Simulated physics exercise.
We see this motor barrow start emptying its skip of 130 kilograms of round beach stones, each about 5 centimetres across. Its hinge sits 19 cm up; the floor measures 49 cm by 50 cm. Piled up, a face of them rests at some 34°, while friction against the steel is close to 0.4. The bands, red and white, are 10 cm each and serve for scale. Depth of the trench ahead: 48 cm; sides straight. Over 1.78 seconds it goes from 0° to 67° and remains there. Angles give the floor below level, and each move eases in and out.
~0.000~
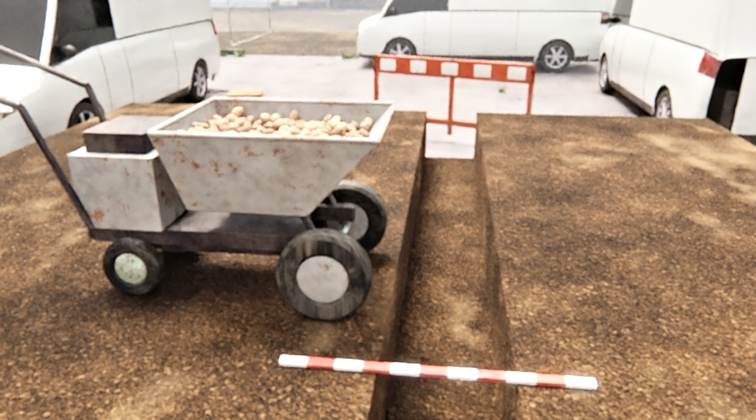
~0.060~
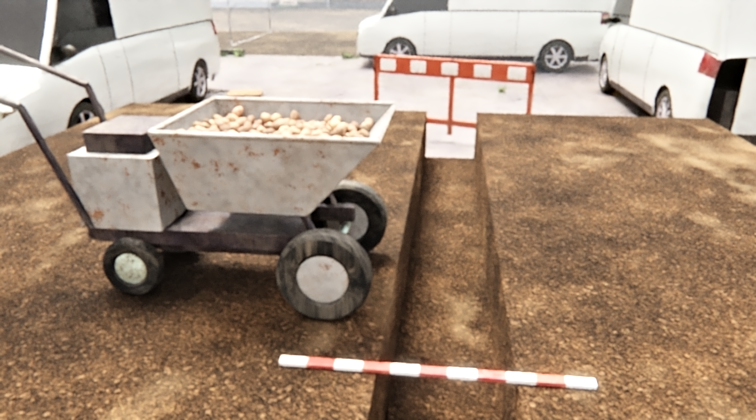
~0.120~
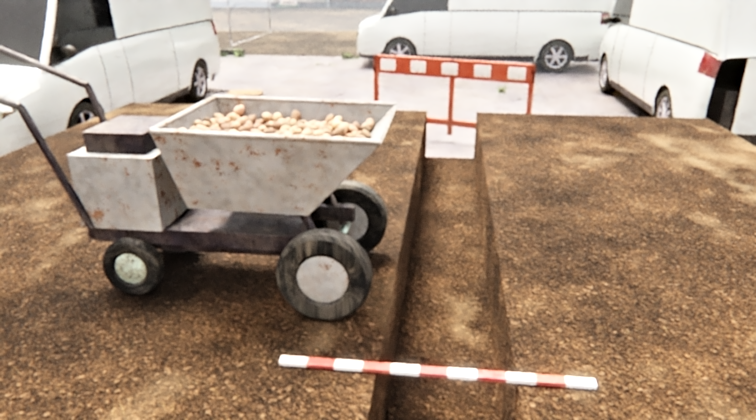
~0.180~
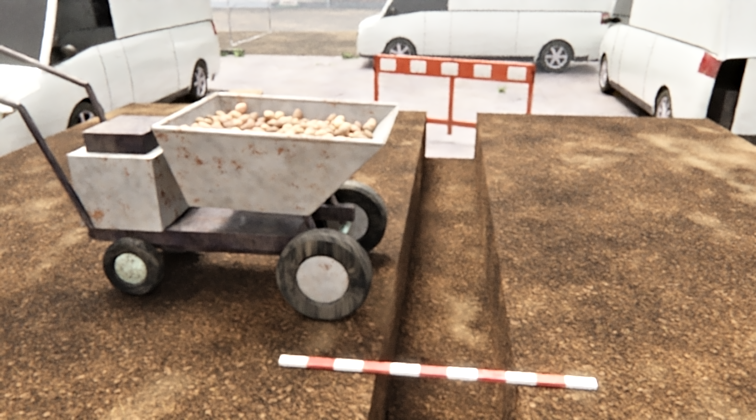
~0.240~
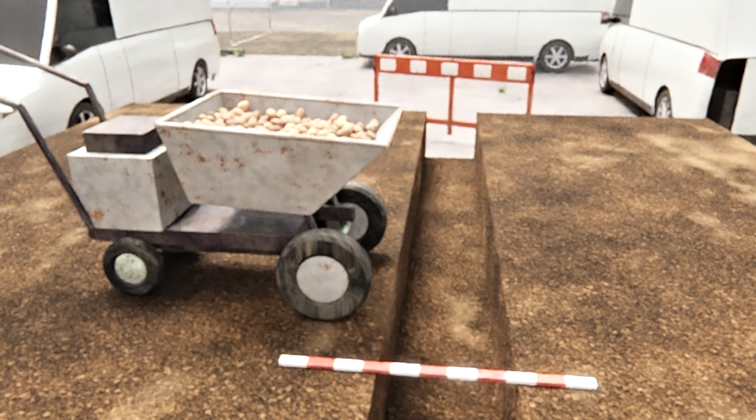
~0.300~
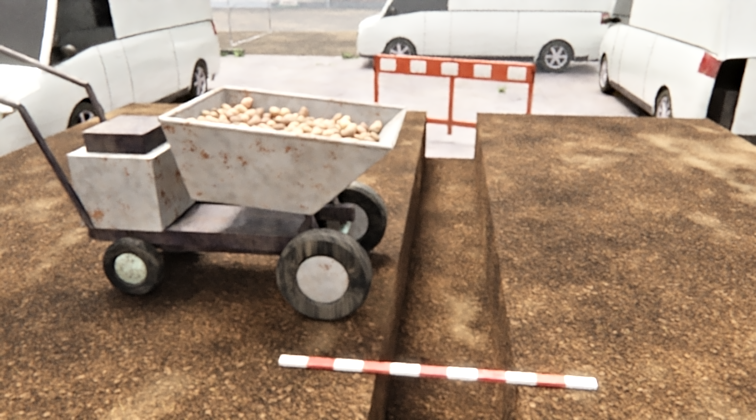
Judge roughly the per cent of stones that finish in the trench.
An estimated 41 per cent finish in the trench.
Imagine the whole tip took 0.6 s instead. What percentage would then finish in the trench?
Then roughly 25 percent.
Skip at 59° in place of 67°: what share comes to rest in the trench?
In that case near 50 per cent.
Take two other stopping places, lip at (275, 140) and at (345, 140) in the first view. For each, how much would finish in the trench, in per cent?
Roughly 100 in a hundred from the first, 70 in a hundred from the second.
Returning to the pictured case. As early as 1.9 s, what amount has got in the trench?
Around 15 per cent of it, at that instant.
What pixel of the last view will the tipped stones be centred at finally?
Roughly at (529, 290).
After 1.3 s the floor is at 57°; 100 % in the skip; the foremost stones are at (481, 233).
After 1.9 s the floor is at 67°; 44 % in the skip, 13 % in the trench, 44 % past the trench; the foremost stones are at (650, 300).
After 2.2 s the floor is at 67°; 18 % in the skip, 21 % in the trench, 61 % past the trench; the foremost stones are at (730, 298).
After 4.2 s the floor is at 67°; 0 % in the skip, 41 % in the trench, 59 % past the trench; the foremost stones are past the picture's edge.
